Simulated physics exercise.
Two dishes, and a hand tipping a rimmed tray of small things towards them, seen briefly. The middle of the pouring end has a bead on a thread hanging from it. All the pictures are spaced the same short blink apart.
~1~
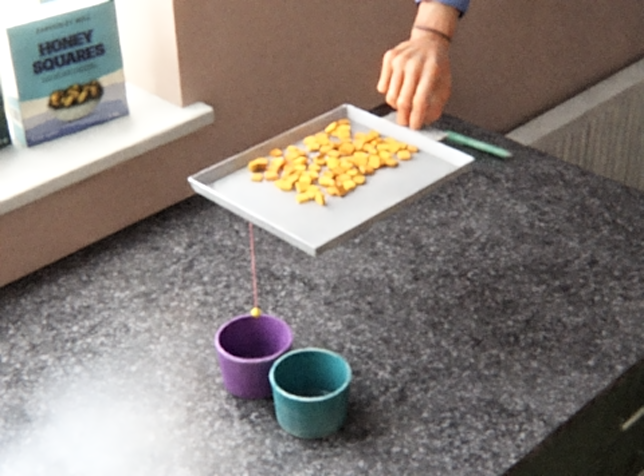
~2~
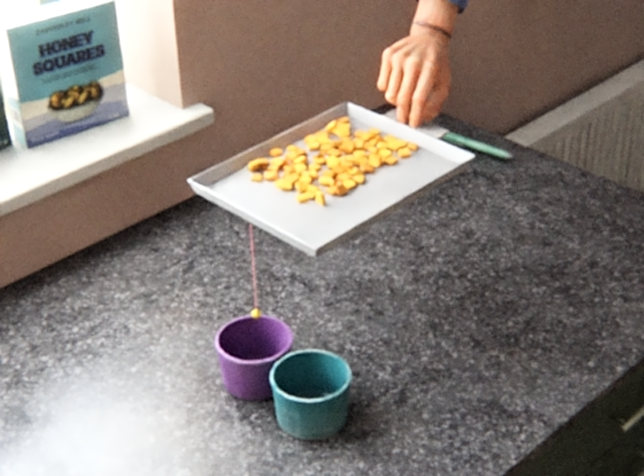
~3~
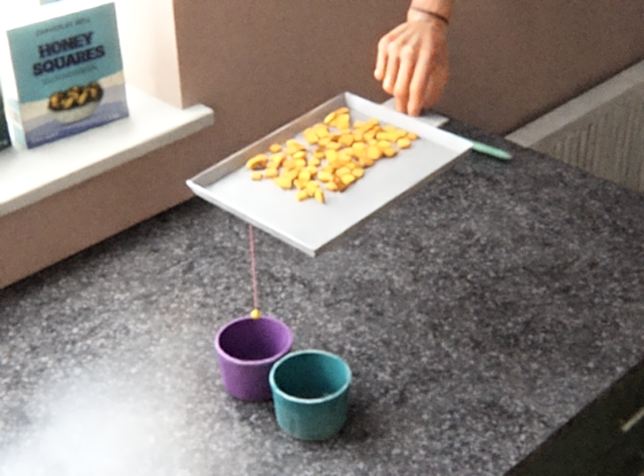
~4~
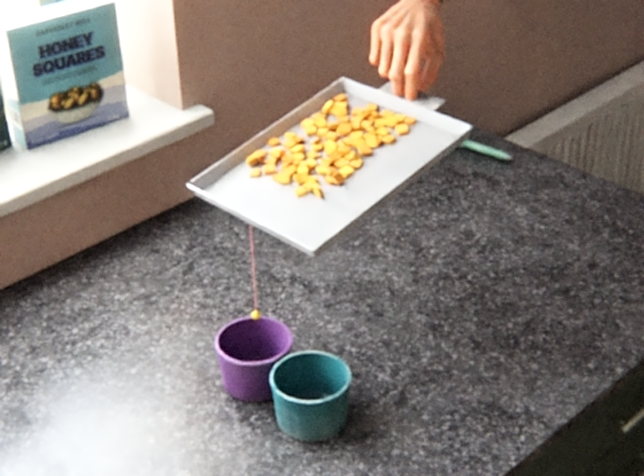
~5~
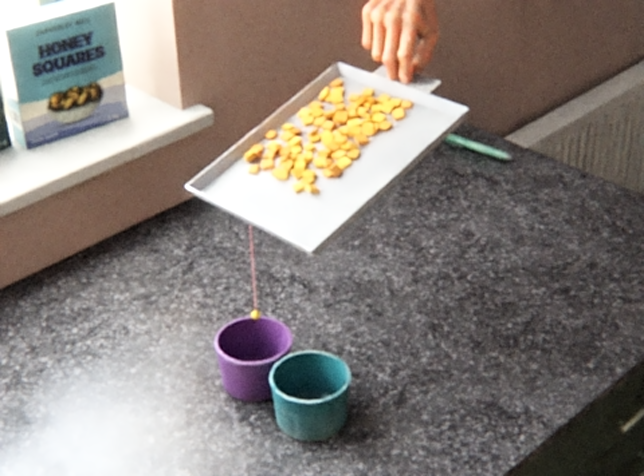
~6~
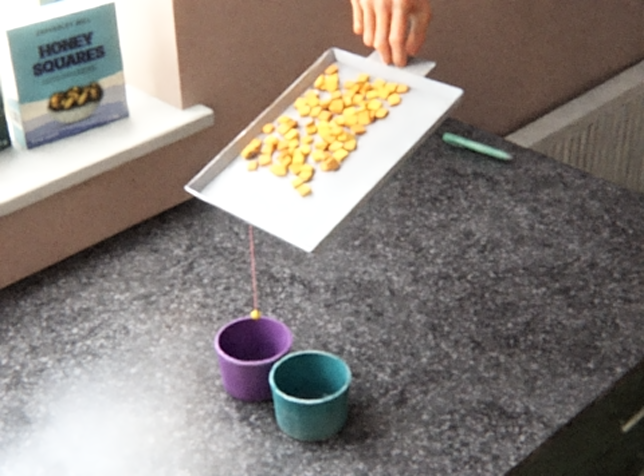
A hand gradually lifts the far end of a tray of small yellow crackers.
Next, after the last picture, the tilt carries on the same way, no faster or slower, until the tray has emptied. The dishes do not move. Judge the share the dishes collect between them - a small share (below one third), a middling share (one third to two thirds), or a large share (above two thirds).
A small share.
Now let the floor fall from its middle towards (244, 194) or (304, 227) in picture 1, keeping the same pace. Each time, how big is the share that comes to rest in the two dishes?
In turn 0 and 70 in a hundred.
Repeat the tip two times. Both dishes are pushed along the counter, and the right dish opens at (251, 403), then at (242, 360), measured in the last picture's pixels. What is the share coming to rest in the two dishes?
It works out to 10 percent and then 50 percent.
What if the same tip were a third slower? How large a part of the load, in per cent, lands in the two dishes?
I'd say 20 percent or thereabouts.
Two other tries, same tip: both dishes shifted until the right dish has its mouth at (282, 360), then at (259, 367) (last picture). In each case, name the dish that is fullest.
The first arrangement gives the one at left, the second arrangement gives the one at left.
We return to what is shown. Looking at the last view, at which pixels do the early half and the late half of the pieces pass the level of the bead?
At (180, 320) for the first part, then at (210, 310) for the others.
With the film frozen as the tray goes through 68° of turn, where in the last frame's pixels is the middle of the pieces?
Near (221, 200).
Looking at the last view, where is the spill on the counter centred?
Centre, final frame: Roughly (164, 365).
Just after the last frame, tray tipped steeply; almost all on the tray; about a tenth in the air.
A moment on, tray tipped past a quarter turn; just a few on the tray; about a tenth in the left dish; roughly two thirds outside both; about a tenth in the air.
Further on, tray tipped past a quarter turn; just a few in the right dish; roughly a quarter in the left dish; the larger part outside both.
When it is over, tray tipped past a quarter turn; just a few in the right dish; roughly a quarter in the left dish; the larger part outside both.
